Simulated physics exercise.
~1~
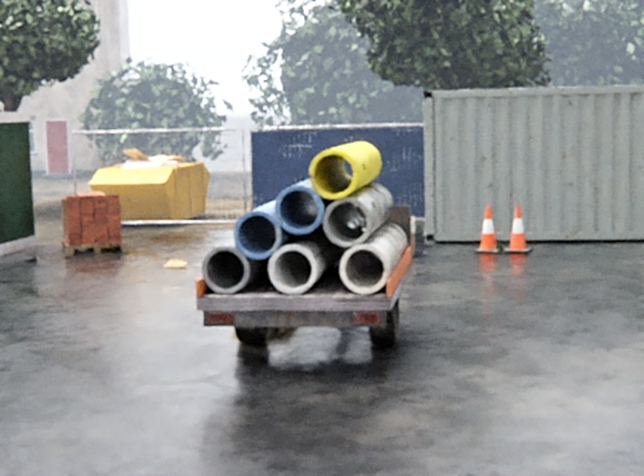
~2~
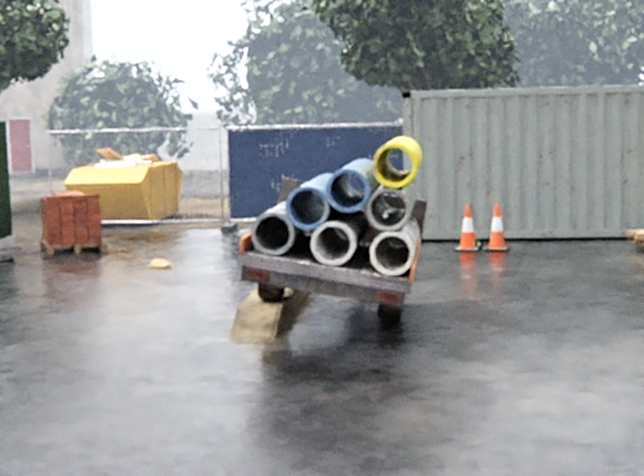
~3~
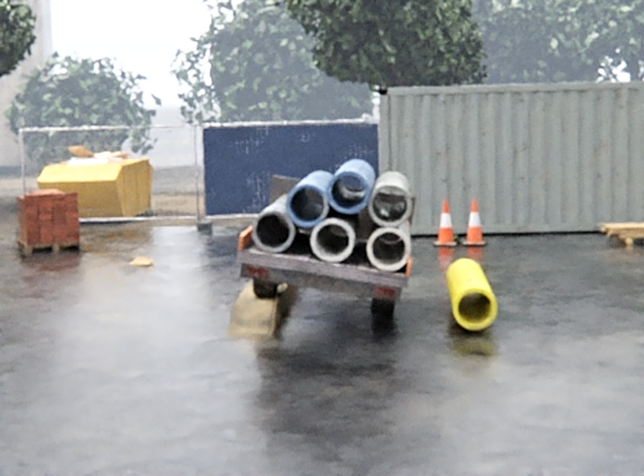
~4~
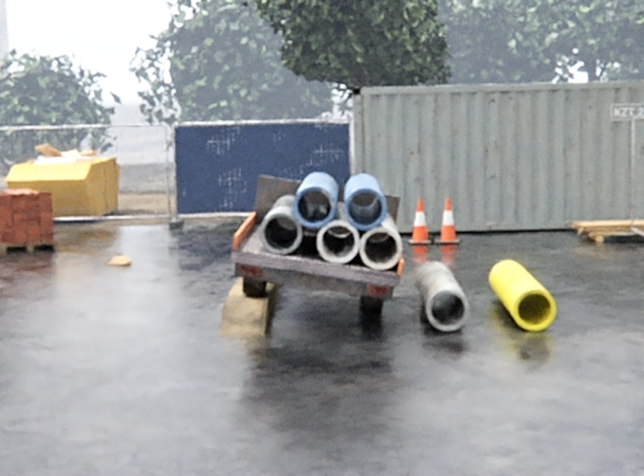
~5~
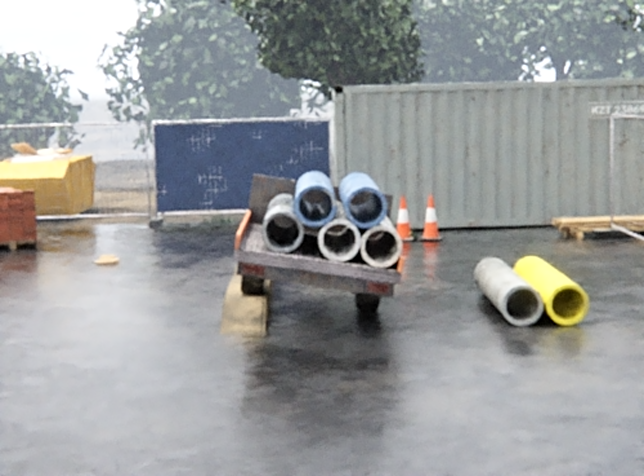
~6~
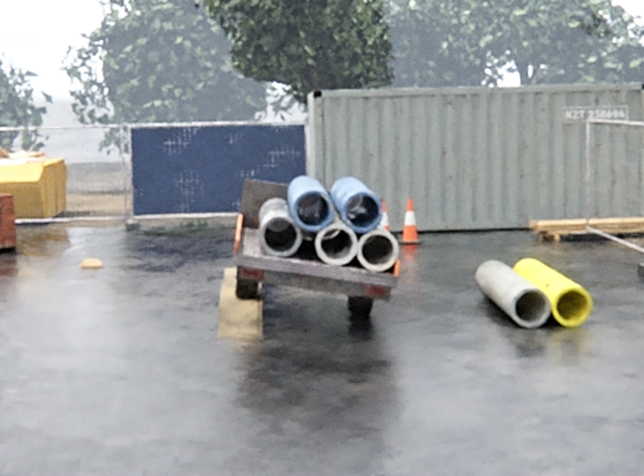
In a wet yard seen from behind a low trailer, a blue panel and a grey container stand at the back, with a yellow skip to the left and orange cones to the right. Seven pipes are stacked on the deck, a yellow one on top, two blue and the rest grey. The trailer tilts to the right, its left wheel raised on a pale block, and the yellow pipe rolls right and drops over the side. A grey pipe follows it down. The two end side by side on the ground at right, while five pipes remain on the leaning deck.
